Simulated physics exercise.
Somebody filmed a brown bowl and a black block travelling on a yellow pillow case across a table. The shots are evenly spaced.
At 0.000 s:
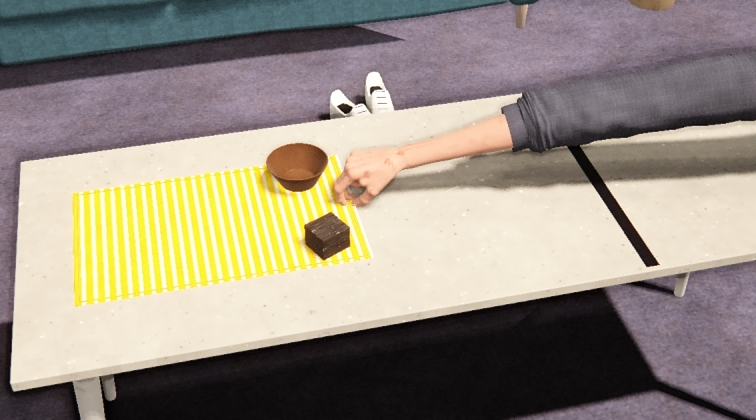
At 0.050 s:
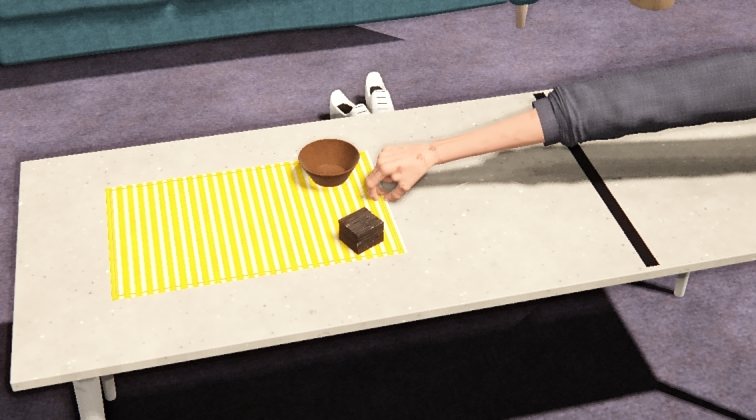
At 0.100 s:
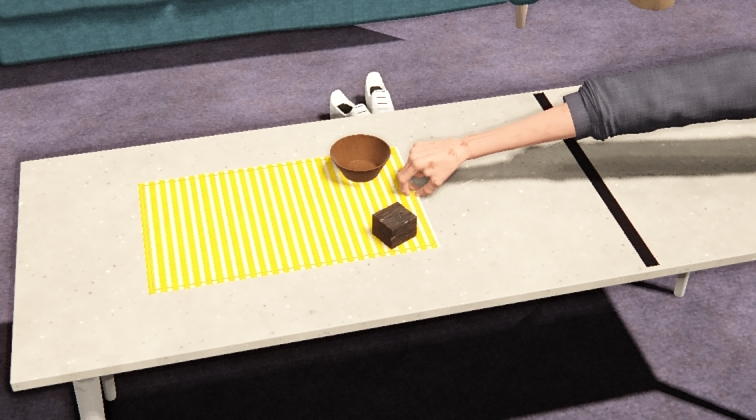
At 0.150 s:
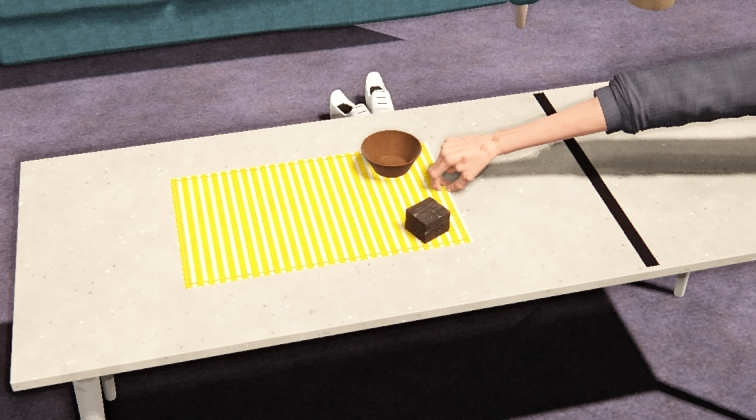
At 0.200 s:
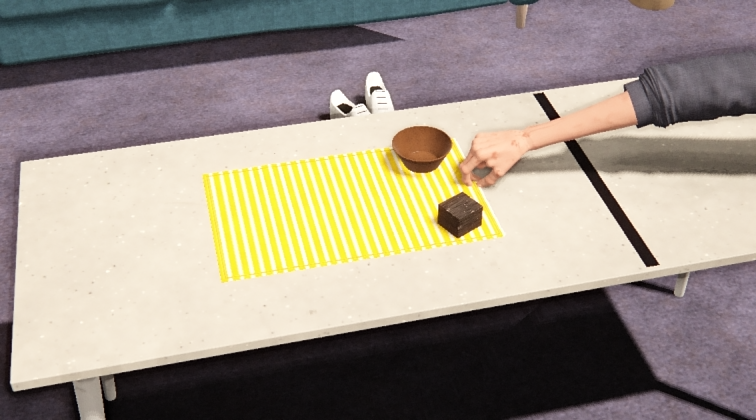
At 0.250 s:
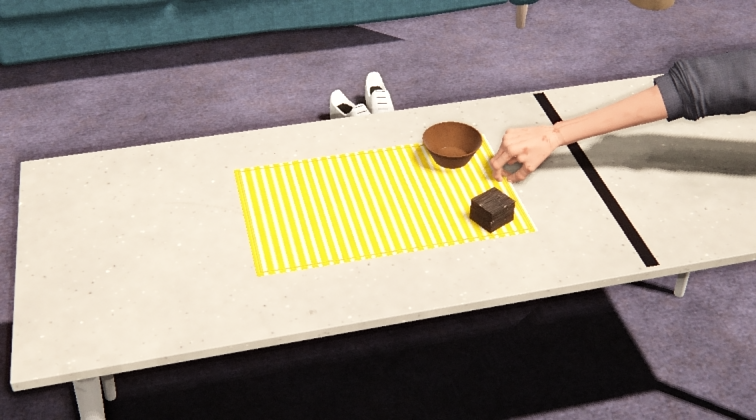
Across a pale table, a hand drags a yellow striped cloth rightward, carrying a brown bowl and black block toward black tape.
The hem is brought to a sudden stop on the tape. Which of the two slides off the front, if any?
The brown bowl leaves the cloth and the black block shoots off the front.
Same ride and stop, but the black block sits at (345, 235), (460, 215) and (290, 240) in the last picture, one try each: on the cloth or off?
First place: Keeps its seat; second place: Is thrown clear; third place: Holds on.
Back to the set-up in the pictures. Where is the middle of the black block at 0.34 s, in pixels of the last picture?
Near (549, 201).
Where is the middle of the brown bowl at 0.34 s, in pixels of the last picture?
Close to (505, 141).
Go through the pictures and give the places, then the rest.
Pillow case end (374, 258); brown bowl (297, 161); black block (327, 226); tape (642, 249), in the first picture.
Pillow case end (407, 253), far hem (113, 301); black block (361, 220), in the second picture.
Pillow case end (440, 247); brown bowl (360, 152), in the third picture.
Pillow case end (473, 242), far hem (186, 289); black block (428, 210), in the fourth picture.
Pillow case end (505, 236); brown bowl (422, 143), in the fifth picture.
Pillow case end (537, 231), far hem (258, 277); brown bowl (452, 139); black block (493, 200); tape (642, 249), in the sixth picture.
After 0.34 s, hem short of the tape; brown bowl on the cloth near (505, 141); black block on the cloth near (549, 201).
After 0.45 s, hem at the tape; brown bowl on the cloth near (565, 132); black block ahead of the hem near (614, 191).
In the end, hem at the tape; brown bowl ahead of the hem near (627, 125); black block ahead of the hem near (671, 183). The brown bowl shoots off the front and the black block slides clear of the cloth.
